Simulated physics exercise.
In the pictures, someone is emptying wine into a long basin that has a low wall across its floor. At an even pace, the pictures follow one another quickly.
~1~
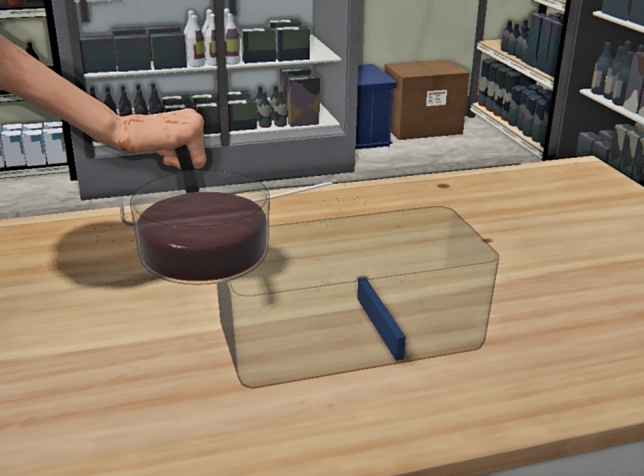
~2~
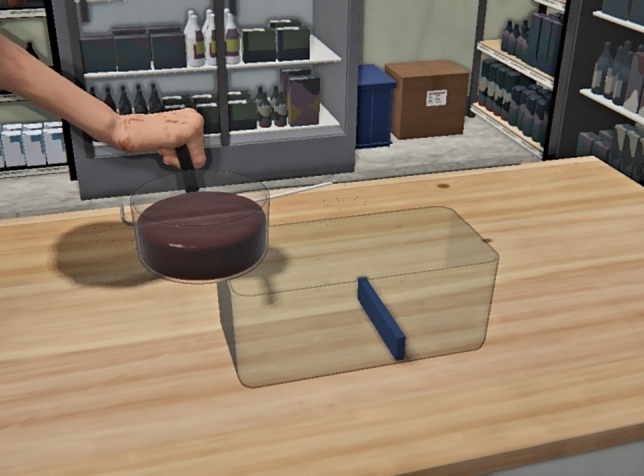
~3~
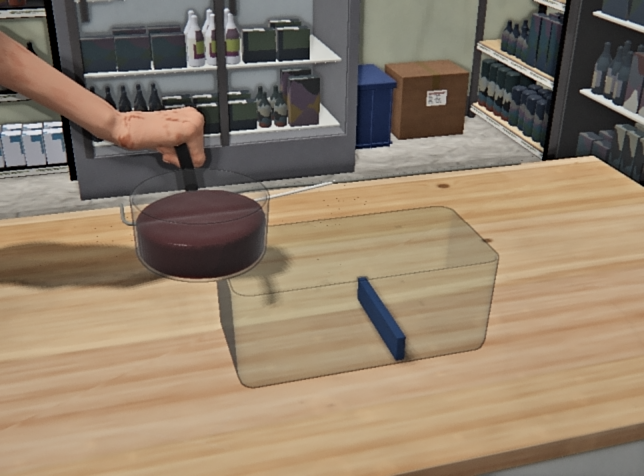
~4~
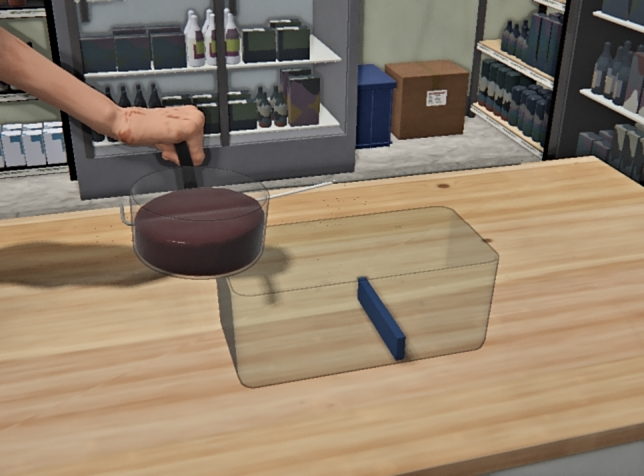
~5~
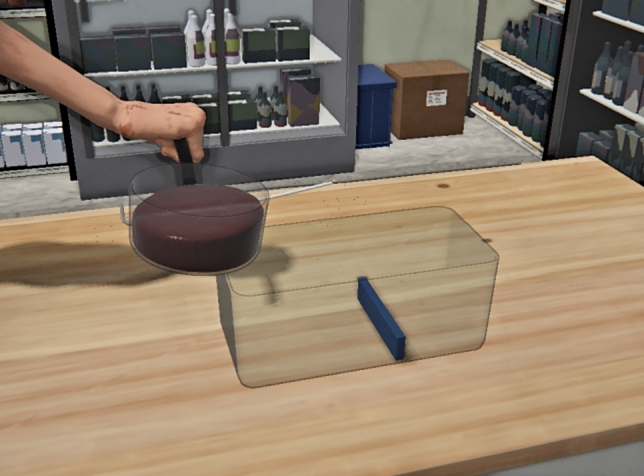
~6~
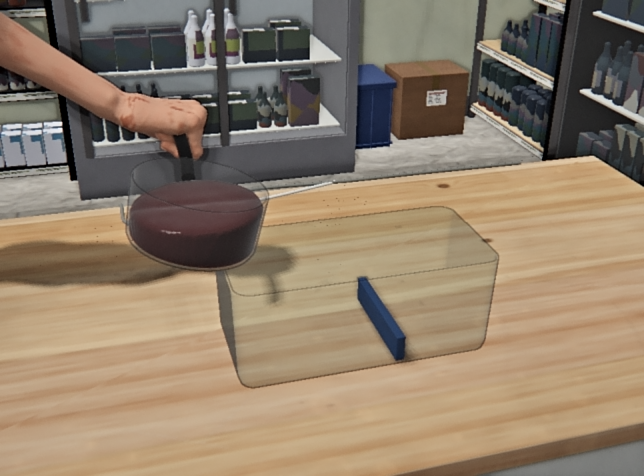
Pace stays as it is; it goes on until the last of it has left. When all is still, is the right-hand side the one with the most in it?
The left segment is the one with the most.
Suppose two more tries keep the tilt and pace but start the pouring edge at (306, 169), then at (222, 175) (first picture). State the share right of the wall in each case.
65 and 15 per cent.
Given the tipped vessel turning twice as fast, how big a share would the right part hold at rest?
Near 20 %.
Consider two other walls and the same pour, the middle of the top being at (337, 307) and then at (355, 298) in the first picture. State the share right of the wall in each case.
Respectively 75 and 30 per cent, approximately.
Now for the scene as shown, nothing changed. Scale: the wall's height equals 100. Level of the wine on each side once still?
Near 70 in a hundred to the left, 10 to the right.
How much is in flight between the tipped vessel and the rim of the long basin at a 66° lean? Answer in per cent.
I'd reckon some 30 per cent.
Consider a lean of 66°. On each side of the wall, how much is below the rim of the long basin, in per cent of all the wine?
Left part: Around 10 %. Right part: Around 0 %.
A moment on, the tilt is 66° and 61 per cent is still to pour, 10 is left of the wall and 0 right of it.
Next, the tilt is 102° and 9 per cent is still to pour, 77 is left of the wall and 2 right of it.
Then the tilt is 112° and 0 per cent is still to pour, 94 is left of the wall and 5 right of it.
Later the tilt is 112° and 0 per cent is still to pour, 94 is left of the wall and 5 right of it.
Finally, 94 per cent lies left of the wall, 5 right of it and 1 outside.
